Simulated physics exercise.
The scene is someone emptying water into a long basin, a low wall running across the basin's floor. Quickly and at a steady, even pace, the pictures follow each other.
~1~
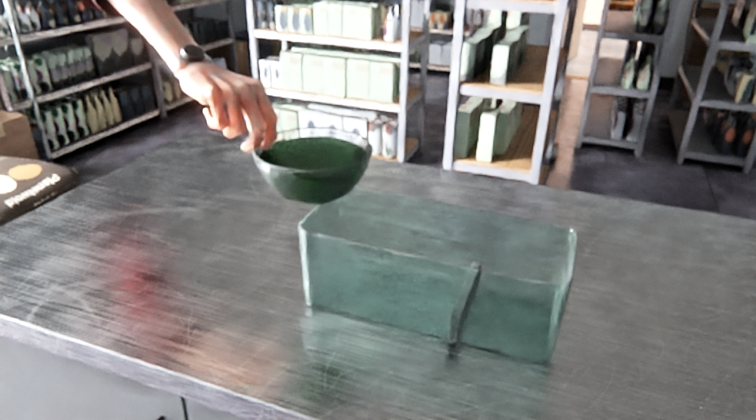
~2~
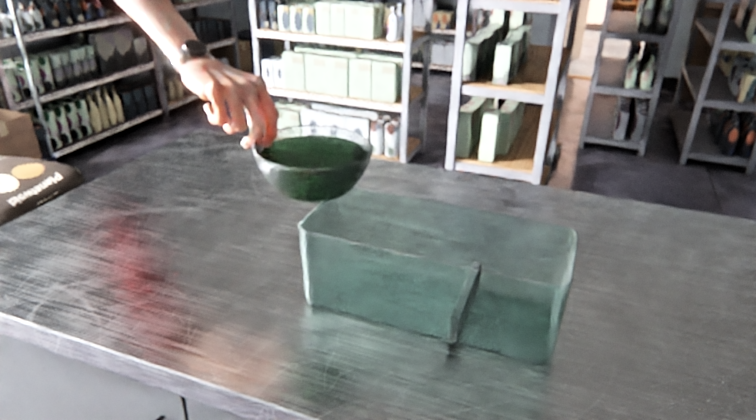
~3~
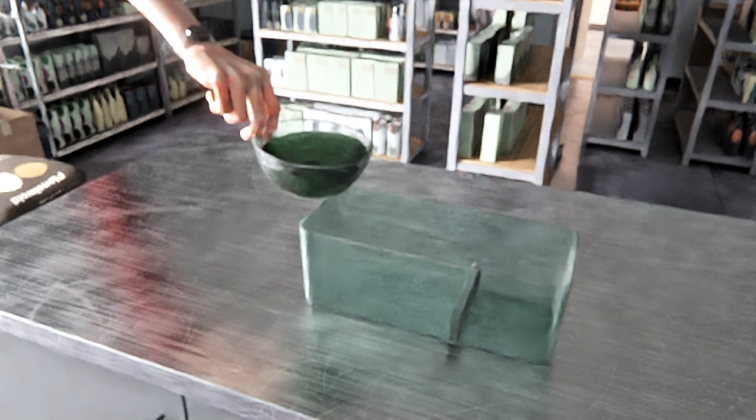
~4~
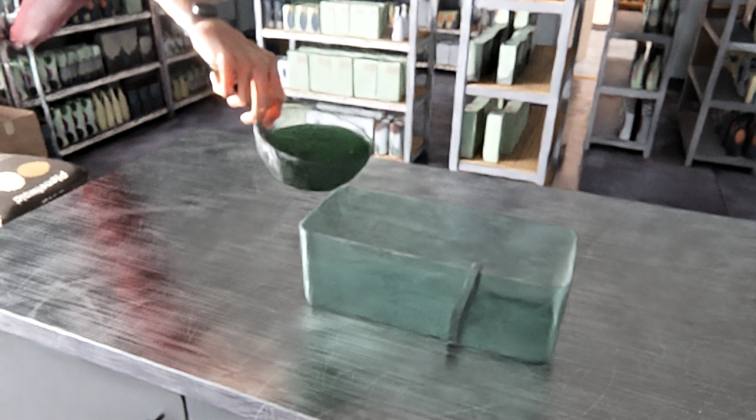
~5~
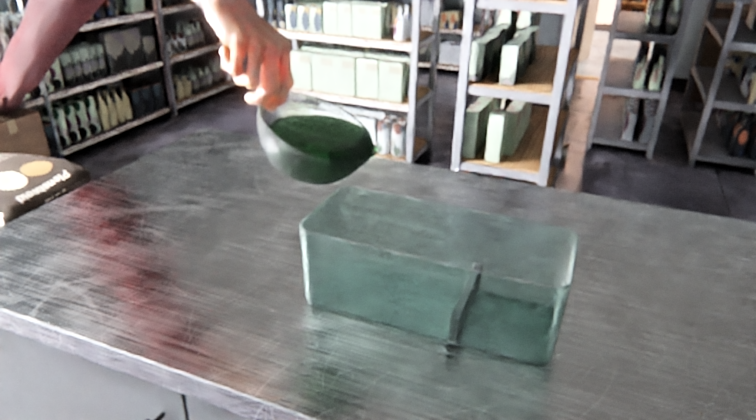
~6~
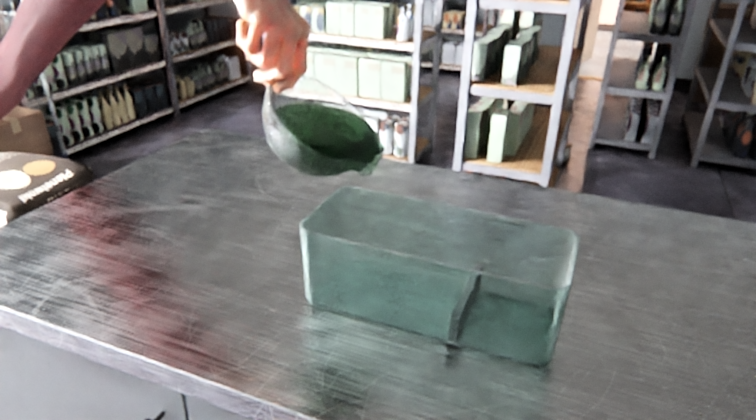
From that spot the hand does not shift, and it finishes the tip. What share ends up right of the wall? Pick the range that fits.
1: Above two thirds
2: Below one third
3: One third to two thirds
The answer is 2.
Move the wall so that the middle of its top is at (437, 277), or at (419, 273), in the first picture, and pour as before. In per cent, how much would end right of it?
60 % then 75 %.
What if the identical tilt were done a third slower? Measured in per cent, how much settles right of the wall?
Somewhere near 10 percent.
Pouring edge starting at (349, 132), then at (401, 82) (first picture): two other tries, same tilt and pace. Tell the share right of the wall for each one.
It would come to near 15 per cent, and then near 55 per cent.
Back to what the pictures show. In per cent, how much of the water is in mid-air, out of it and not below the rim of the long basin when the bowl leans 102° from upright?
Roughly 55 per cent.
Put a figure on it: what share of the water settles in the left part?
Roughly 80 %.
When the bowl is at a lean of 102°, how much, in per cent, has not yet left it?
Near 10 %.
A moment on, the bowl is tipped right over and 11 per cent is still to pour, 34 is left of the wall and 0 right of it.
Next, the bowl is tipped right over and 0 per cent is still to pour, 89 is left of the wall and 8 right of it.
Then the bowl is tipped right over and 0 per cent is still to pour, 81 is left of the wall and 11 right of it.
Later the bowl is tipped right over and 0 per cent is still to pour, 81 is left of the wall and 12 right of it.
Finally, 78 per cent lies left of the wall, 16 right of it and 7 outside.
